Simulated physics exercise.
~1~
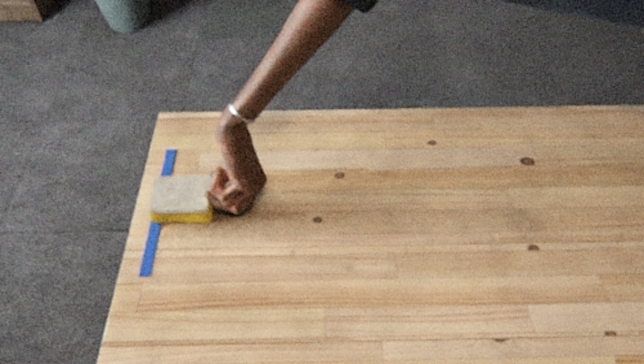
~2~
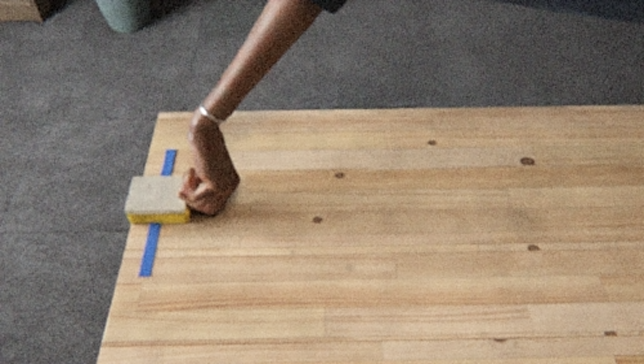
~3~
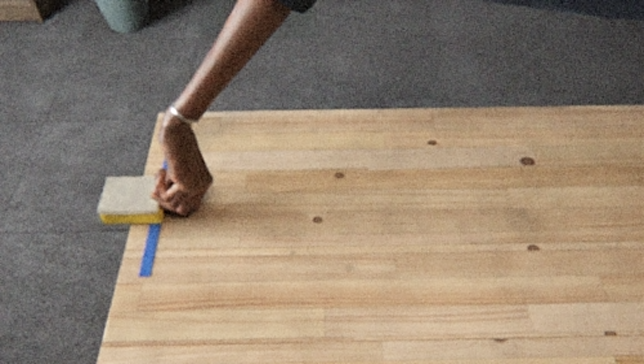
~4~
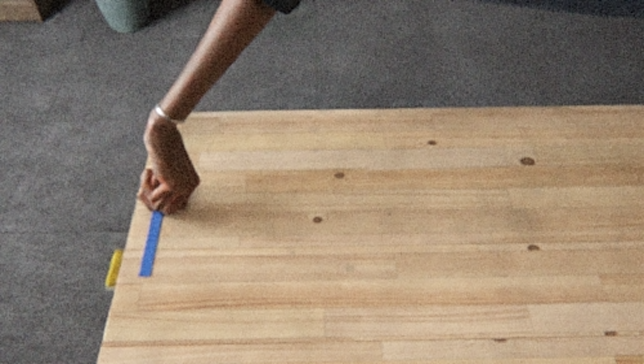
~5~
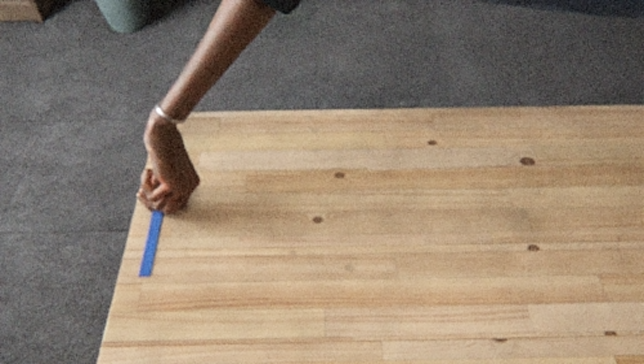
On a wooden tabletop, a hand pushes a yellow sponge left past blue tape until it tips over the edge and drops from view.
